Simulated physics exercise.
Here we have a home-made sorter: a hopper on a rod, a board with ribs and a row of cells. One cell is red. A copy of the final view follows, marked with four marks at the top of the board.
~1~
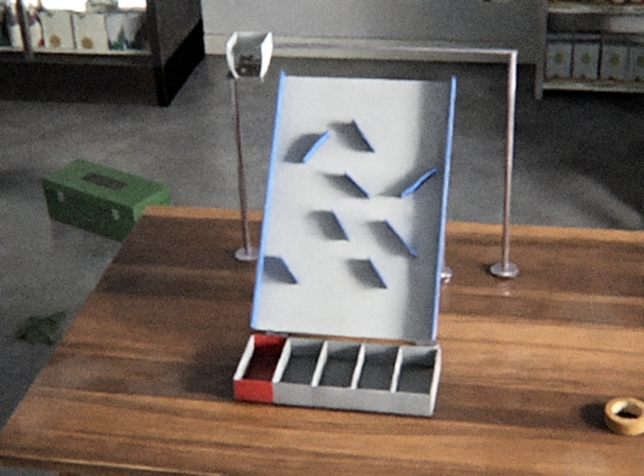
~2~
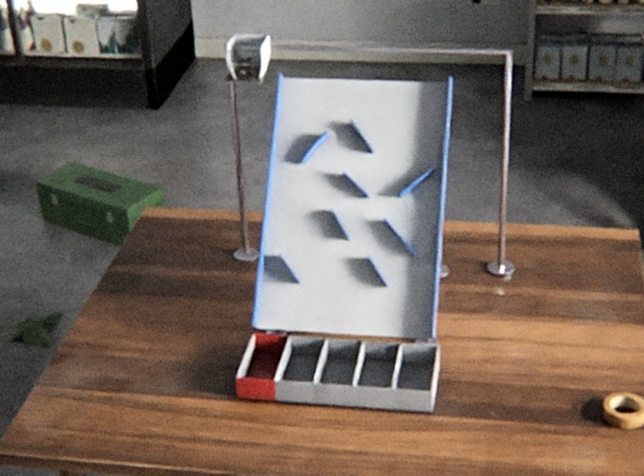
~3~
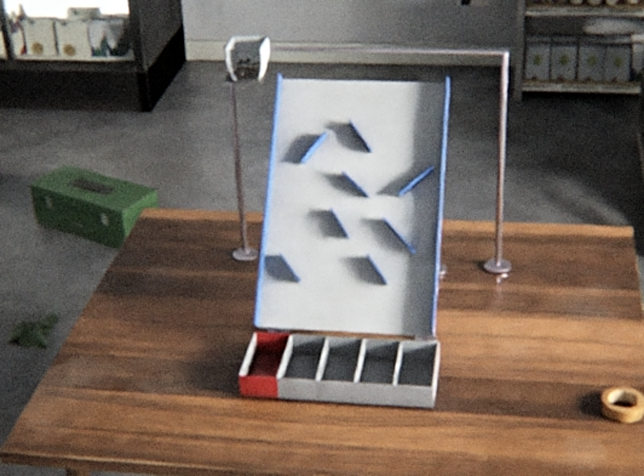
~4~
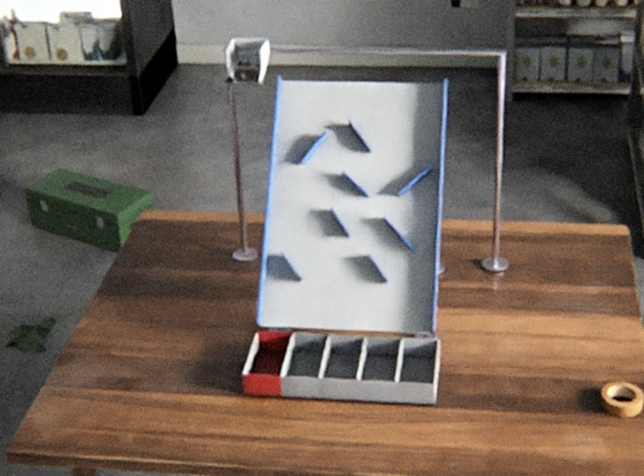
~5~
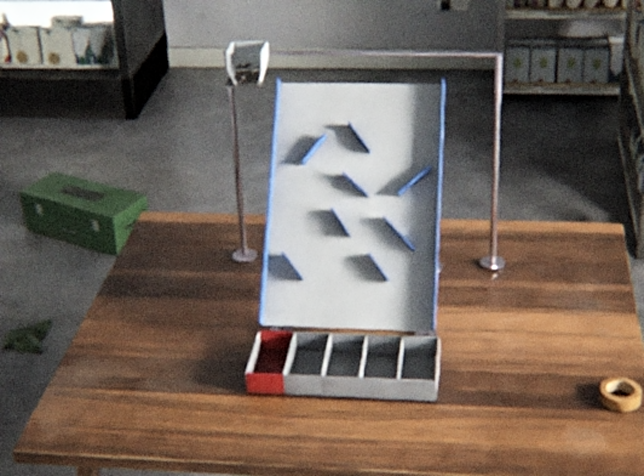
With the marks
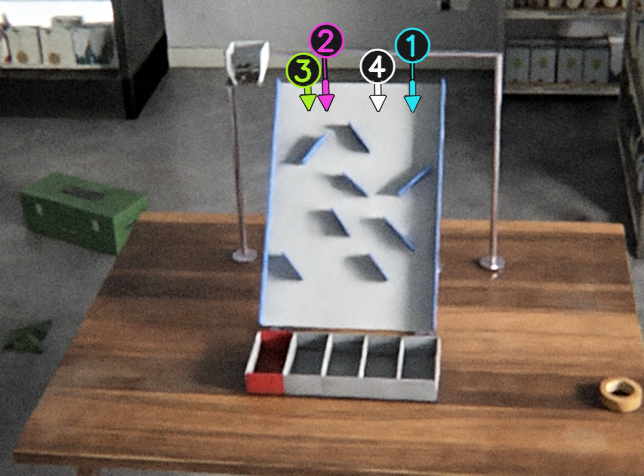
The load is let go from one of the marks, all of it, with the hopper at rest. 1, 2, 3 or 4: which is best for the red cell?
It is 3.
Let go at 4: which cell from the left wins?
The fifth.
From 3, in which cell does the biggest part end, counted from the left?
The first.
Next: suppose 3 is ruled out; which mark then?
Mark 2.
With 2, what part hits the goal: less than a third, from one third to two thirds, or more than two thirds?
It is from one third to two thirds.
On the marked copy, mark 1 meets the board at (412, 105); mark 2 meets the board at (326, 104); mark 3 meets the board at (308, 104); mark 4 meets the board at (378, 105).
For mark 1, none in the red cell, nearly all in other cells, a small part held on the board.
For mark 2, about half in the red cell, about a third in other cells, a small part held on the board.
For mark 3, most in the red cell, about a quarter in other cells, a stray few outside the box.
For mark 4, none in the red cell, nearly all in other cells, a stray few held on the board.
